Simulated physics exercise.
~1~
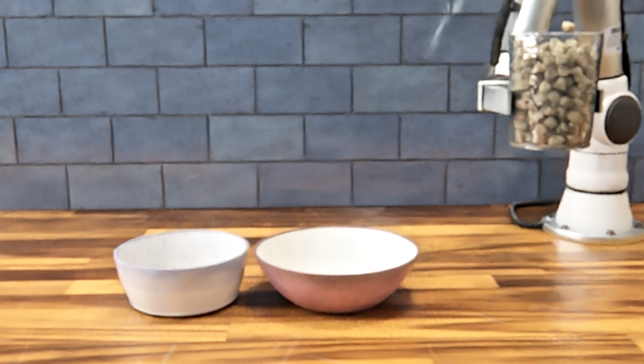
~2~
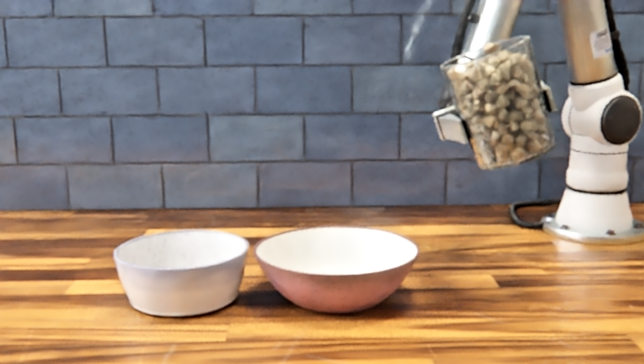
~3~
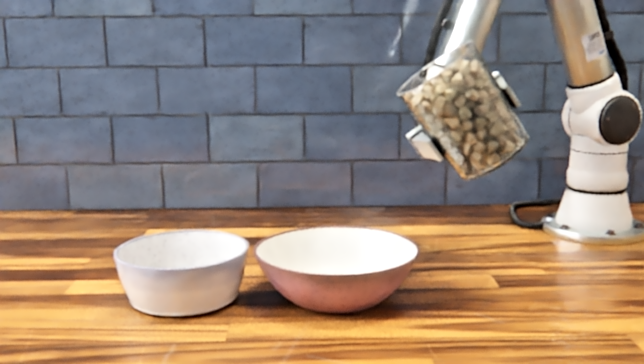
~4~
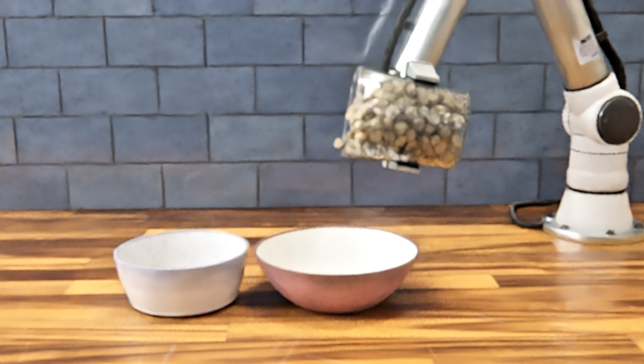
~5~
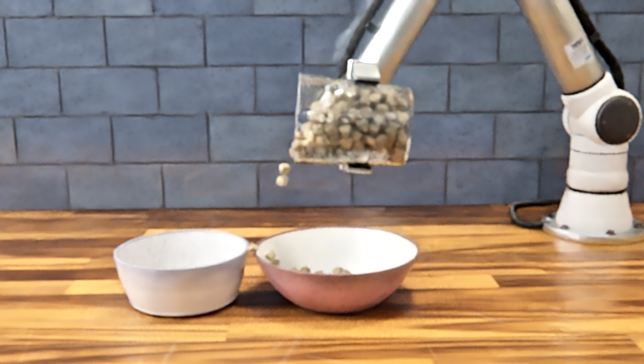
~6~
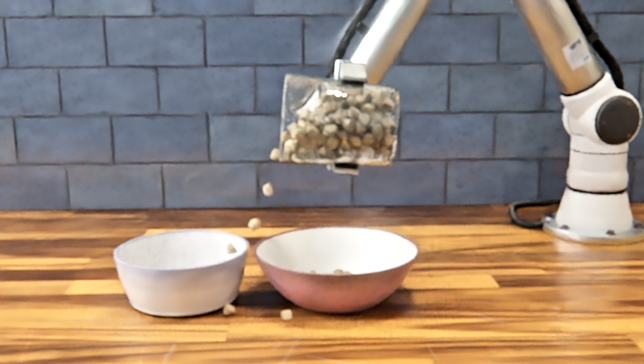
The footage shows a robot arm carrying a clear tumbler of small pebbles leftward while tipping it onto its side above two bowls on a wooden table top. A few pebbles drop into the pinkish right bowl, then others fall around the white left bowl, with most still in the tumbler.
